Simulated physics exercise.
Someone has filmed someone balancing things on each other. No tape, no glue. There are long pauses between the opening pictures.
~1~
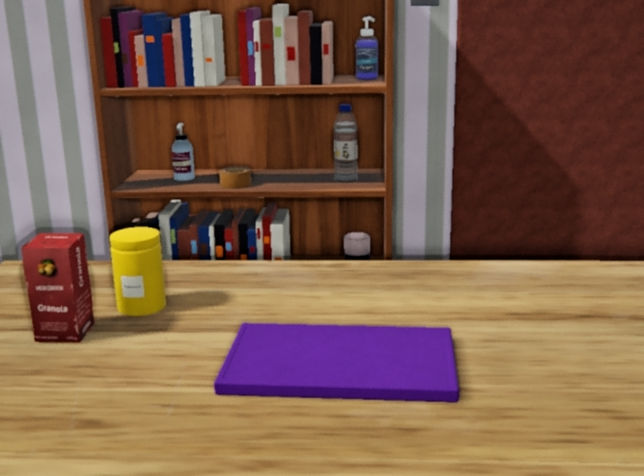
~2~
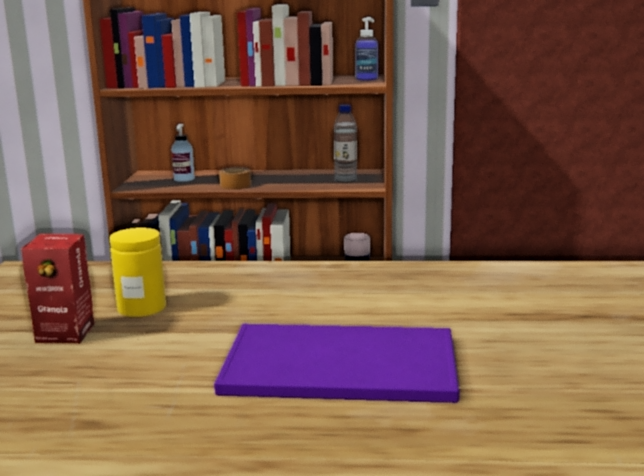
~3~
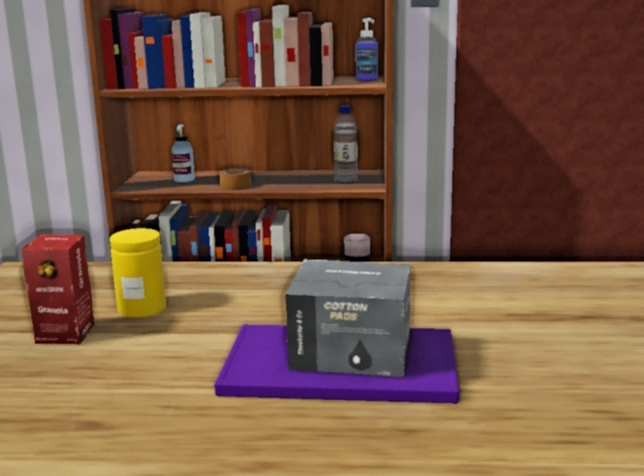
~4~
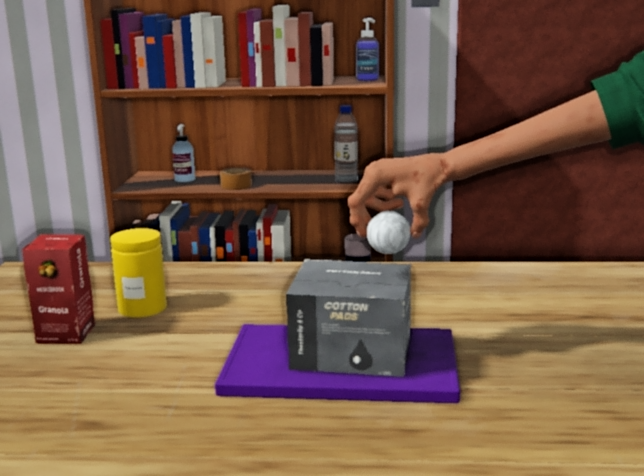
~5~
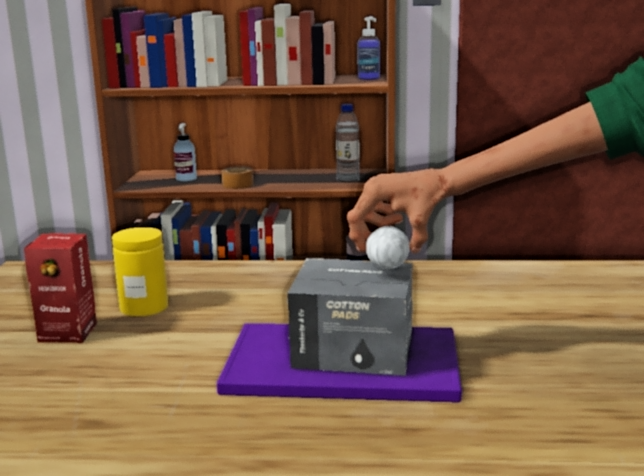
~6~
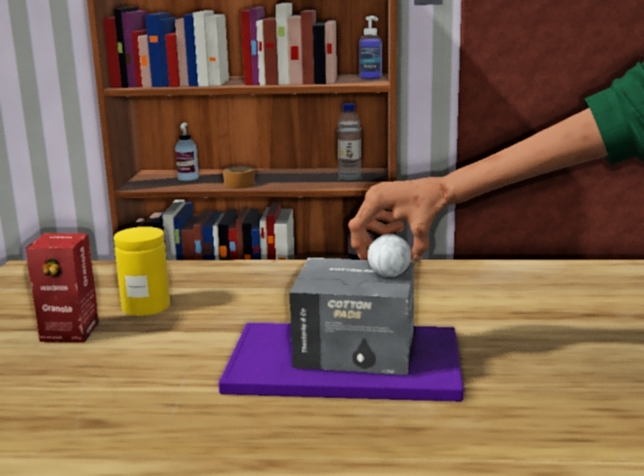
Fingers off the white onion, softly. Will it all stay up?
In the end the pile stays up.
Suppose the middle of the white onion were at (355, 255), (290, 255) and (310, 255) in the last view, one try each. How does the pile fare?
First, it holds; second, it gives way; third, it keeps its balance.
Then, 0.60 s on from there, no change.
Then, 1.40 s on from there, white onion resting near (390, 256).
In the end, all 5 unmoved. At the end, from the last picture's camera, white onion near (391, 255). The pile holds.
